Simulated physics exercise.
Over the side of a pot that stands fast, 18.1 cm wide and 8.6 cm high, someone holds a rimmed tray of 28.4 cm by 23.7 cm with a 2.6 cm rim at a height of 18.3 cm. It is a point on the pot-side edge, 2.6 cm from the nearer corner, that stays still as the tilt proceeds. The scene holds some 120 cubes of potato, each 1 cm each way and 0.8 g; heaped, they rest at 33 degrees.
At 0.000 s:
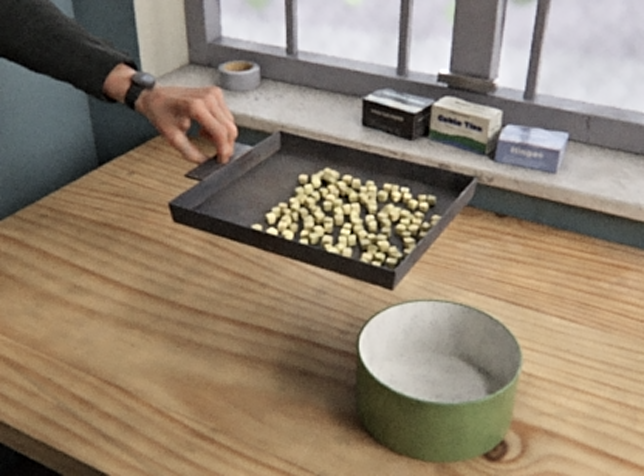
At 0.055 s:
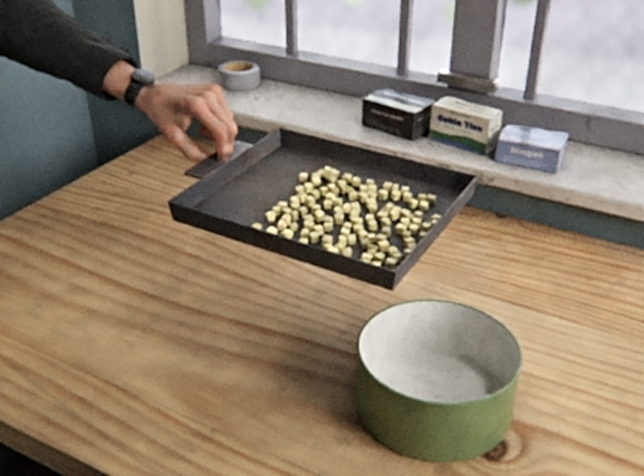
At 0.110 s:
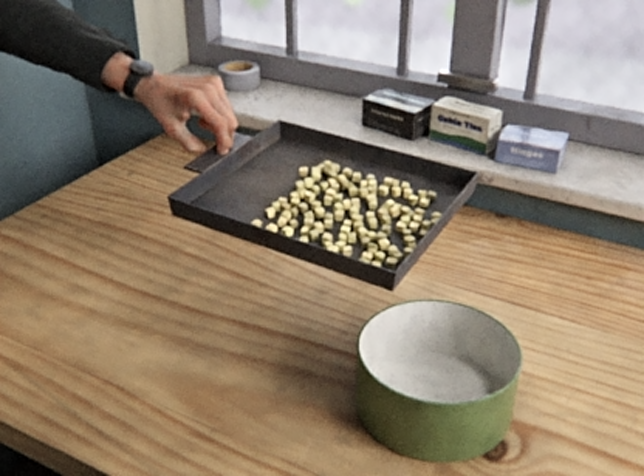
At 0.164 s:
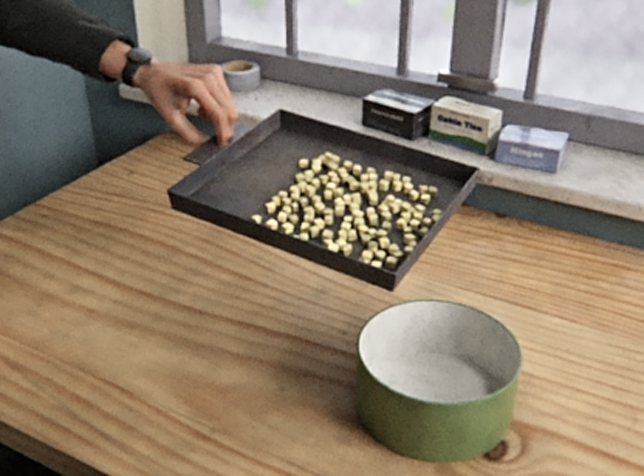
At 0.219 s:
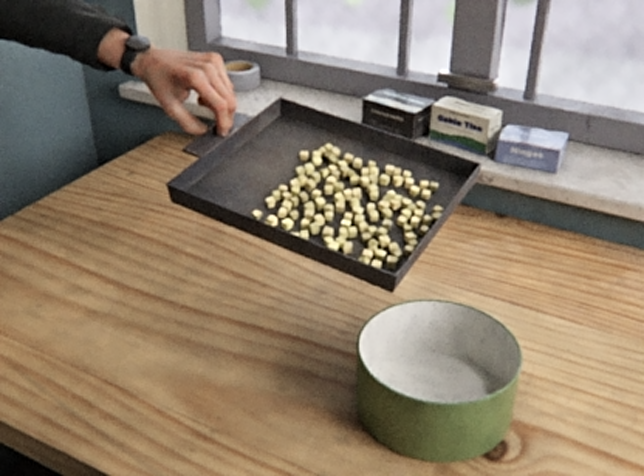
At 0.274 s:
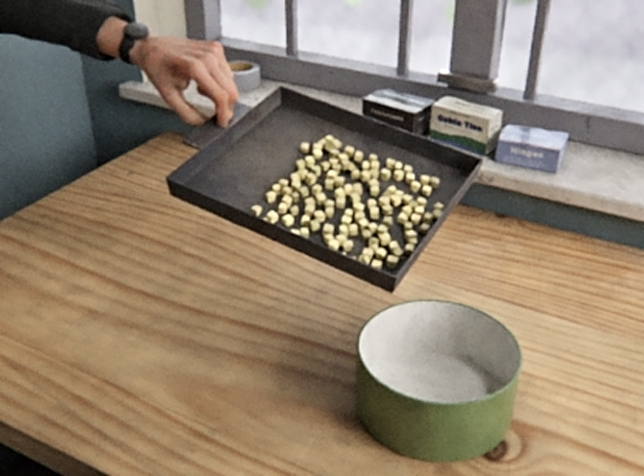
The clip opens with a hand holding a dark rimmed tray of small pale cubes above a wooden table, beside a green pot near a window. The hand slowly raises the tray's far left side, tilting it slightly toward the pot, while the cubes barely shift and the pot stays still.
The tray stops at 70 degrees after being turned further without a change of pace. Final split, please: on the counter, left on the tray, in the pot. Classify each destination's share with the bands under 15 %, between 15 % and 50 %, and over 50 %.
Counter: Under 15 %; tray: Over 50 %; pot: Under 15 %.
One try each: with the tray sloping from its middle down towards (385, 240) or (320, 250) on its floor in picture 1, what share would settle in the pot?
That would be close to 5 per cent, then close to 0 per cent.
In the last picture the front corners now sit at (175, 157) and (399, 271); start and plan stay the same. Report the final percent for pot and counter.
In the pot: 0 per cent; on the counter: 5 per cent.
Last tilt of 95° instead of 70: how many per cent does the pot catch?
That would be around 50 percent.
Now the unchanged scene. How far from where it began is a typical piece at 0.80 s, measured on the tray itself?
Displacement on the tray: About 3 cm.
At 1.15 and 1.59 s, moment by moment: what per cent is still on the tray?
About 100, 95.
Then, at 0.80 s, tilt 39 degrees; the tray holds 100 %, the pot 0 %.
After 1.15 s, tilt 58 degrees; the tray holds 100 %, the pot 0 %.
Then, at 1.59 s, tilt 70 degrees; the tray holds 95 %, the pot 0 %.
In the end, at 2.4 s, counter 5 %, tray 95 %, pot 0 %.
